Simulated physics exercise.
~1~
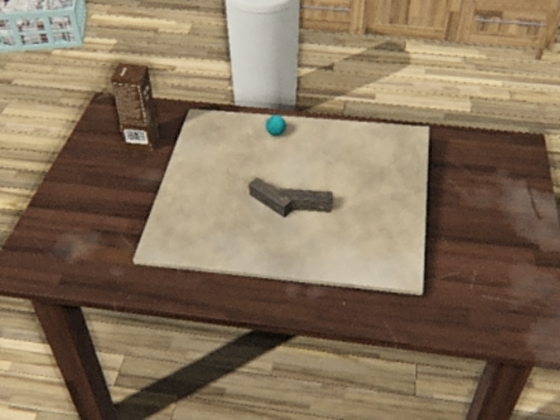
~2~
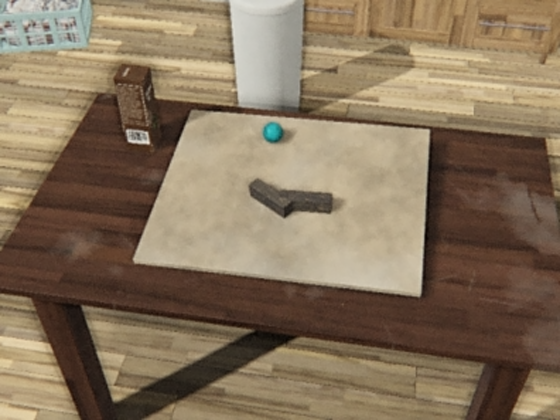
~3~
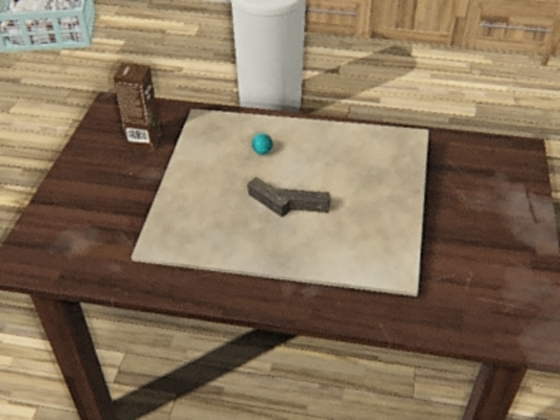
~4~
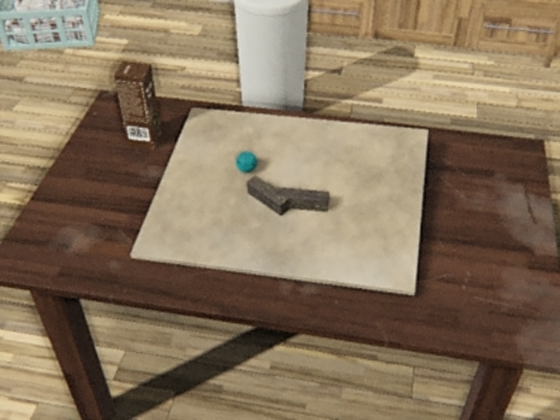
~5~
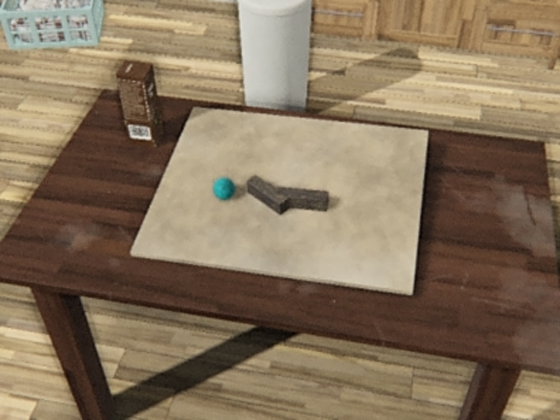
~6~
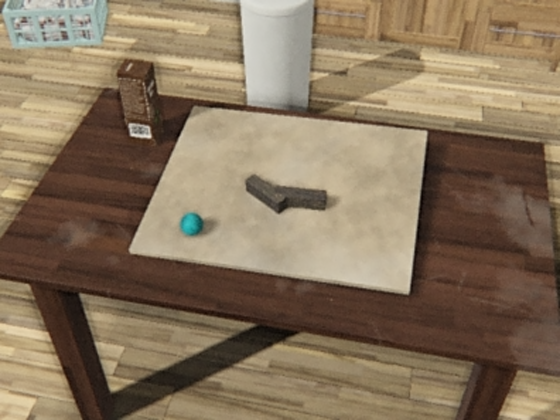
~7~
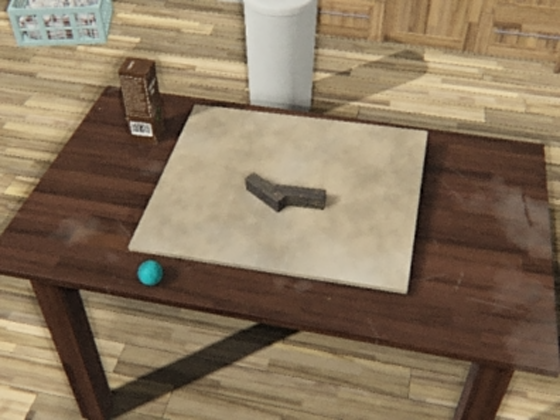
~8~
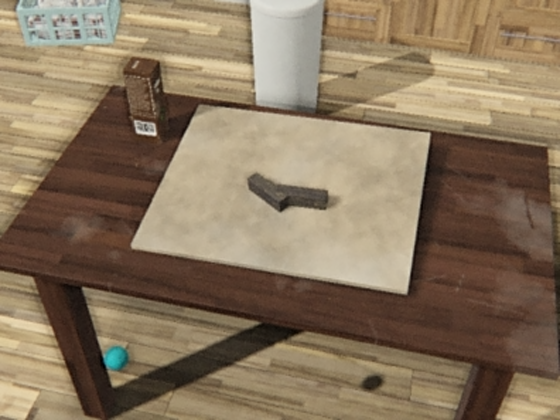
Turquoise ball rolling down a pale board past fixed dark blocks, then dropping off the table's near edge toward the floor.
